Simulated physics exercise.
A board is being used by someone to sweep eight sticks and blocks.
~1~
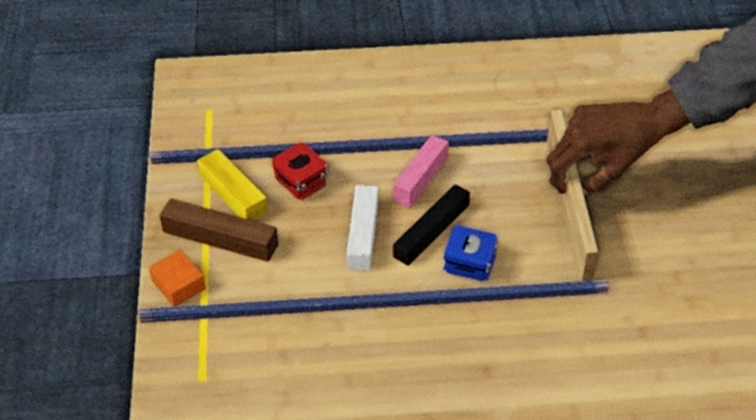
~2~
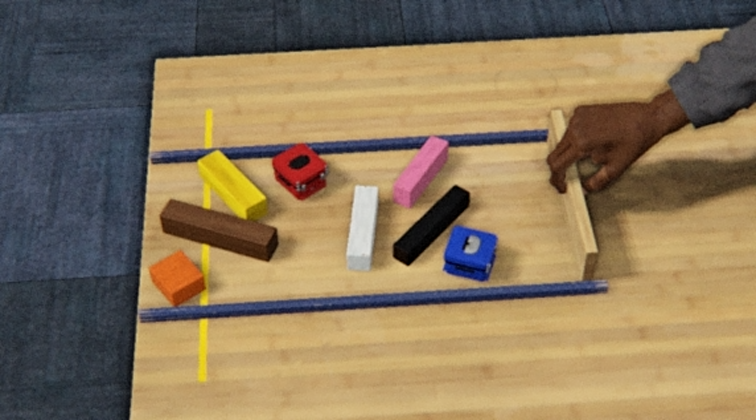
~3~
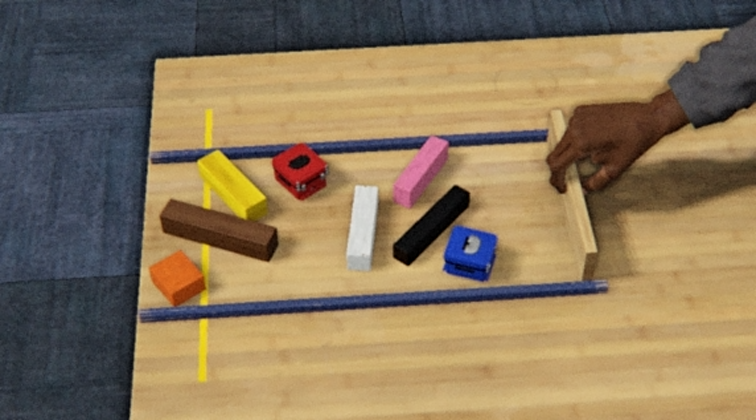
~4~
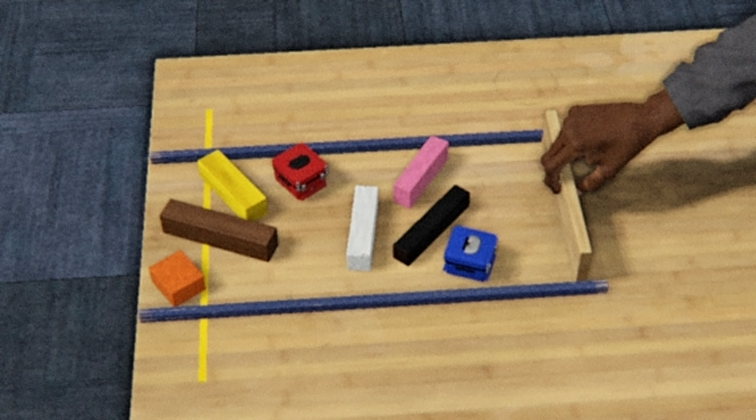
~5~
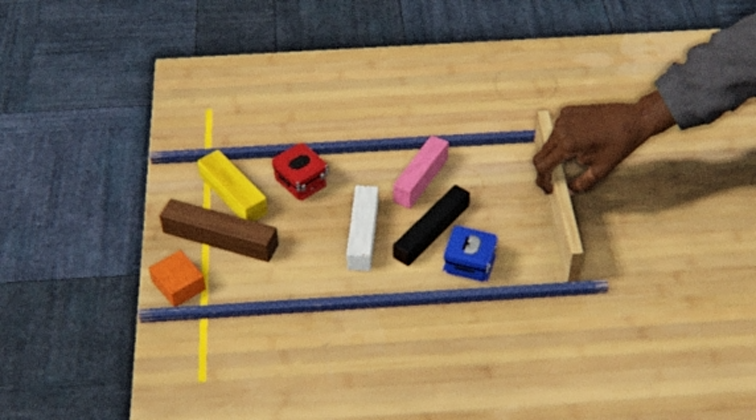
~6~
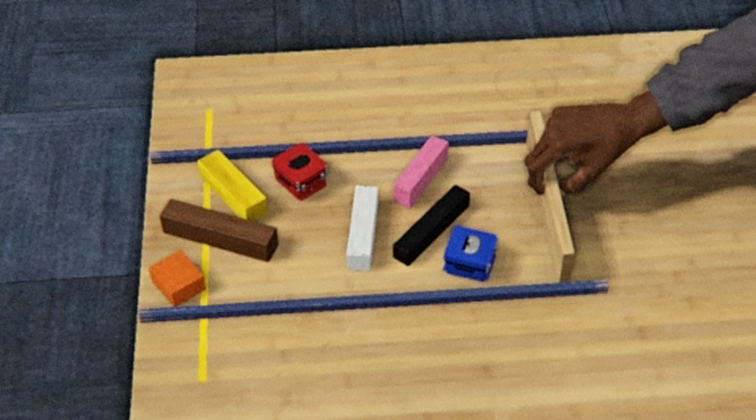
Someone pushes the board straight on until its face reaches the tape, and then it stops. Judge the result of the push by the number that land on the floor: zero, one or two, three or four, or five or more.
Three or four drop.
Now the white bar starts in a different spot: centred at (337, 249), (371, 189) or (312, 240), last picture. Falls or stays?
Per position, it is not dislodged / is not dislodged / is not dislodged.
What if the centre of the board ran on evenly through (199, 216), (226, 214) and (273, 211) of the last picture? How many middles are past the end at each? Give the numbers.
4, 3 and 1.
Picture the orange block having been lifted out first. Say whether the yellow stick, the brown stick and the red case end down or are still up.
As for the yellow stick, it is not retained; the brown stick is not retained; the red case is retained.
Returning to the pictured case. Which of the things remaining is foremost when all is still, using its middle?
Foremost is the white bar.
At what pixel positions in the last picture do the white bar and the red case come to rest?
Listed in order, first is (145, 229) and the other is (161, 172).
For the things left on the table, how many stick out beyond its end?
Things overhanging at the end: 3.
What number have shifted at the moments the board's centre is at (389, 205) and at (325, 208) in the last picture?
Respectively 4 and 7.
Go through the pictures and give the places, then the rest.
The first picture shows orange block (178, 278); brown stick (219, 230); yellow stick (232, 187); board (571, 194); tape (206, 232).
The second picture shows brown stick (219, 230); black stick (432, 225).
The third picture shows yellow stick (232, 187); white bar (363, 227).
The fourth picture shows orange block (178, 278); red case (300, 173).
The fifth picture shows brown stick (219, 230); pink bar (421, 172).
The sixth picture shows orange block (178, 278); brown stick (219, 230); yellow stick (232, 187); board (549, 195); tape (206, 232).
A little later, none off yet; orange block at rest near (178, 278); brown stick at rest near (219, 230); yellow stick at rest near (232, 187).
When it is over, the number that fall off is three or four; down, yellow stick, brown stick and orange block.
